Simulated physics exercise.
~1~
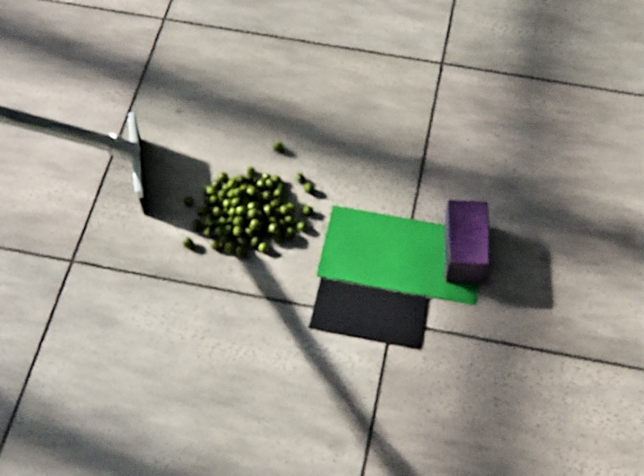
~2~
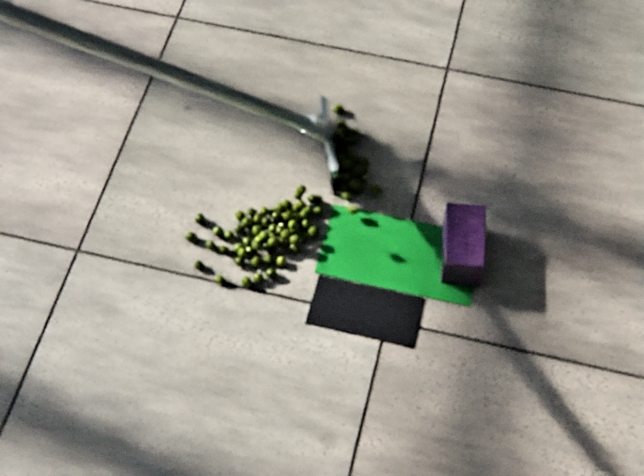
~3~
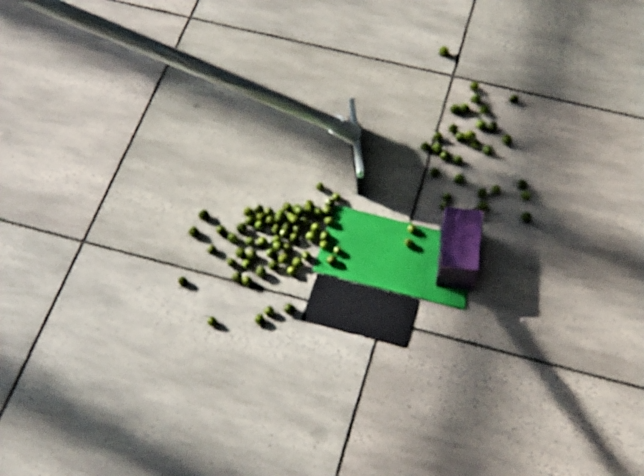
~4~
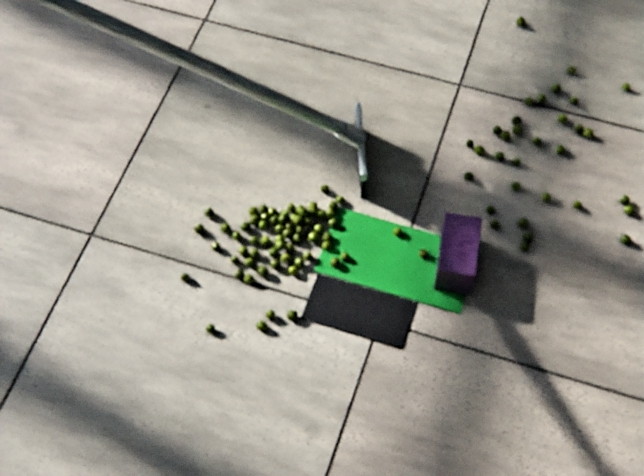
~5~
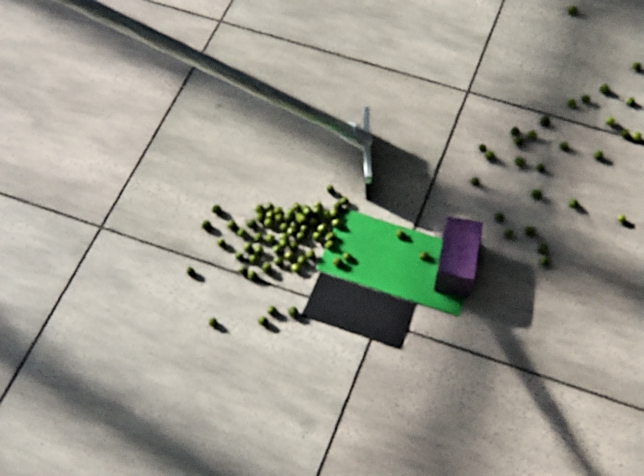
A squeegee sweeps through small green olives, scattering some right while many stay beside the green sheet.
